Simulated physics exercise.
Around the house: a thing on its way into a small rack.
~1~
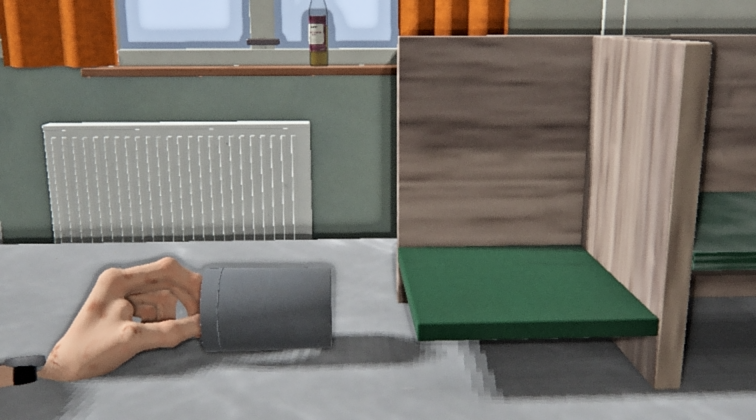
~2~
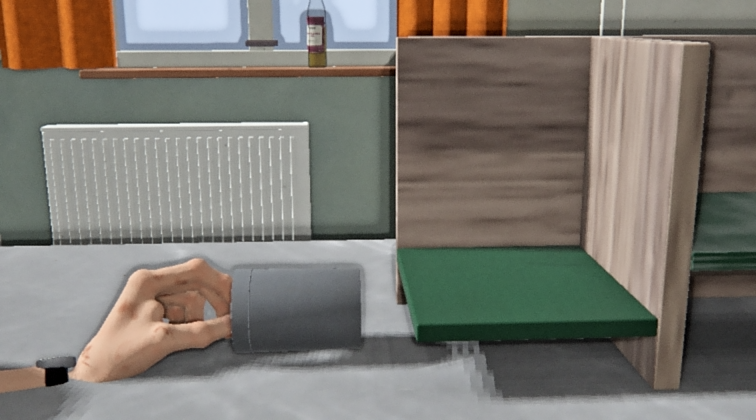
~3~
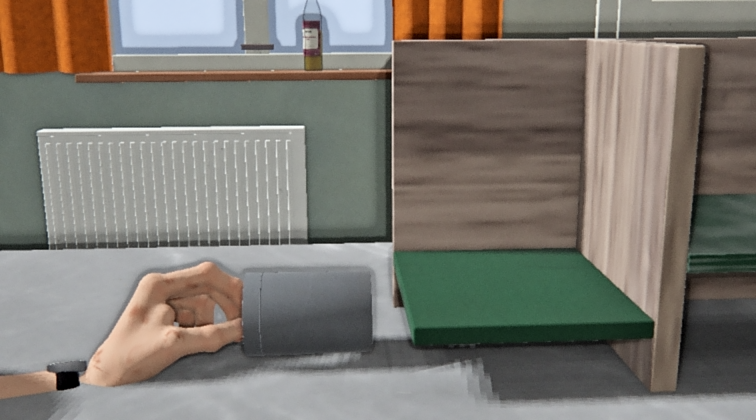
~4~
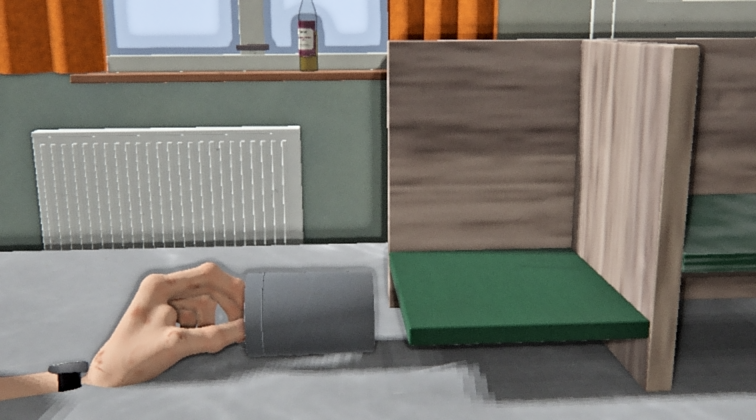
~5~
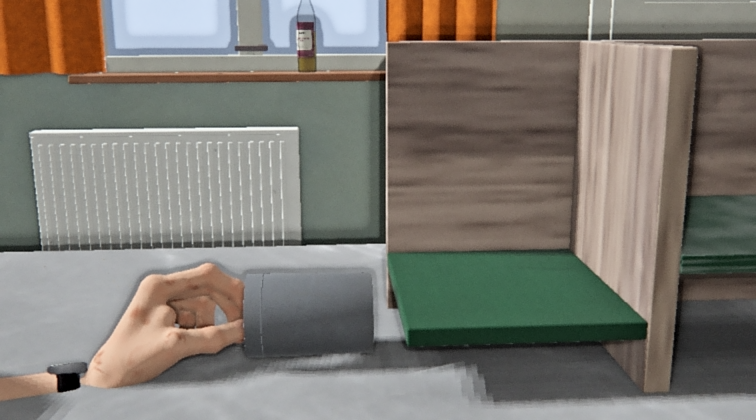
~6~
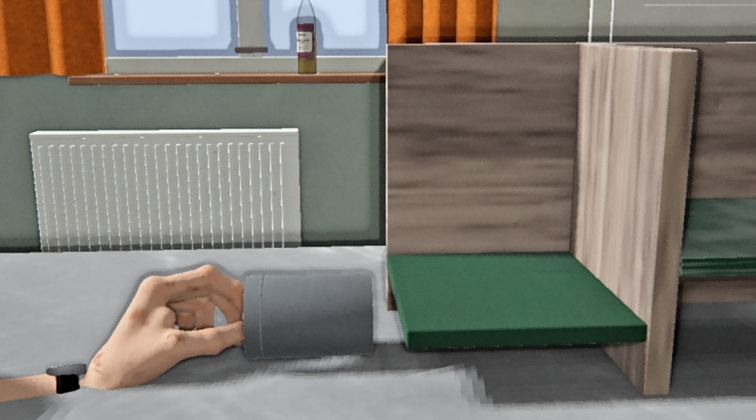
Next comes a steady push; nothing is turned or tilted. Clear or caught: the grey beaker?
Here the grey beaker stops at the shelf.
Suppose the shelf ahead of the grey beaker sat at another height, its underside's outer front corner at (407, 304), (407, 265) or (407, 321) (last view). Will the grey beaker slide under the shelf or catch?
In that order, it goes under; goes under; is too tall.
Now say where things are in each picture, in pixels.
In the first frame, hand sliding it forward; grey beaker (270, 309); shelf (630, 194).
In the second frame, hand sliding it forward; grey beaker (299, 309); shelf (629, 195).
In the third frame, hand sliding it forward; grey beaker (309, 313); shelf (625, 197).
In the fourth frame, hand sliding it forward; grey beaker (310, 313); shelf (620, 197).
In the fifth frame, hand sliding it forward; grey beaker (309, 314); shelf (618, 198).
In the sixth frame, hand sliding it forward; grey beaker (310, 316); shelf (618, 201).
Then, 0.20 s later than the last frame, grey beaker sliding up to the opening near (321, 315).
Then, 0.36 s later than the last frame, grey beaker stopped at the opening near (335, 315).
When it is over, the grey beaker catches on the edge, near (335, 315).
